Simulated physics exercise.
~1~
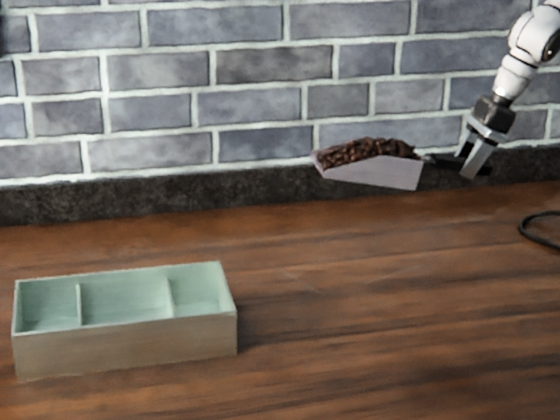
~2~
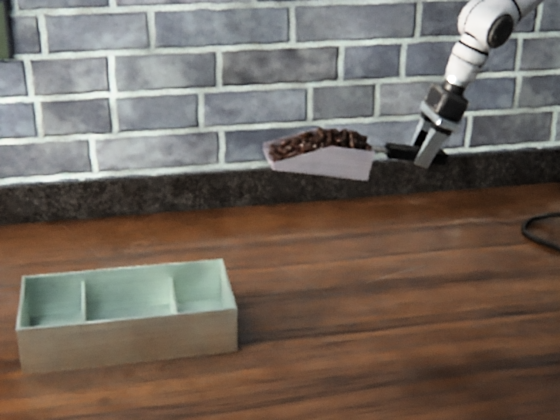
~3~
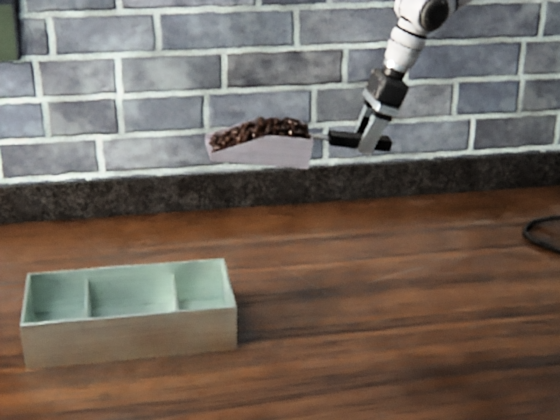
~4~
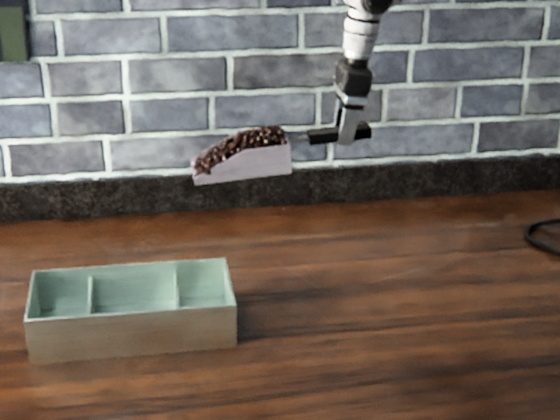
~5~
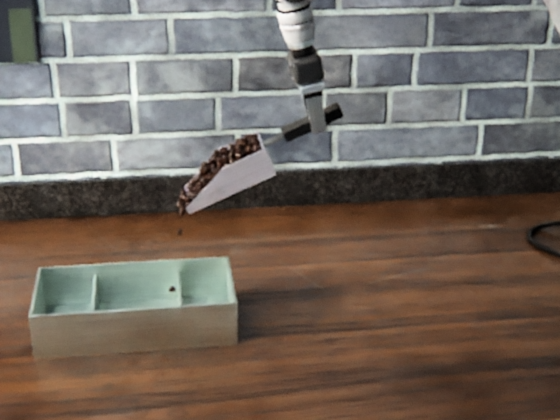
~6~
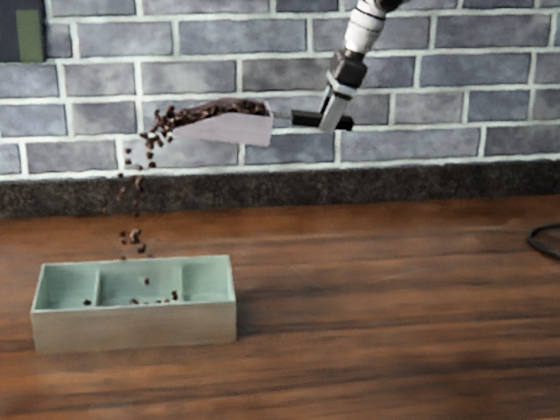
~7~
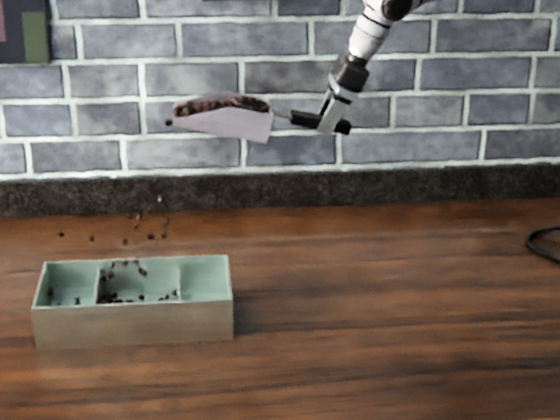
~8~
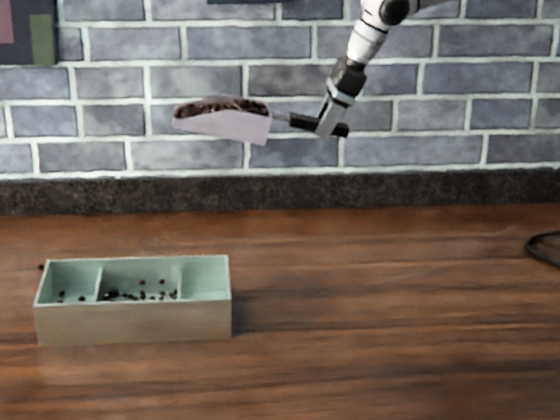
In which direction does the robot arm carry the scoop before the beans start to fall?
The robot arm carries the scoop to the left, toward the divided box.
In this clip, a robot arm carries a scoop heaped with dark dried beans left toward a pale green divided box on a wooden table, tips it so some beans fall mostly into the box, then levels it and stops with many beans still aboard.
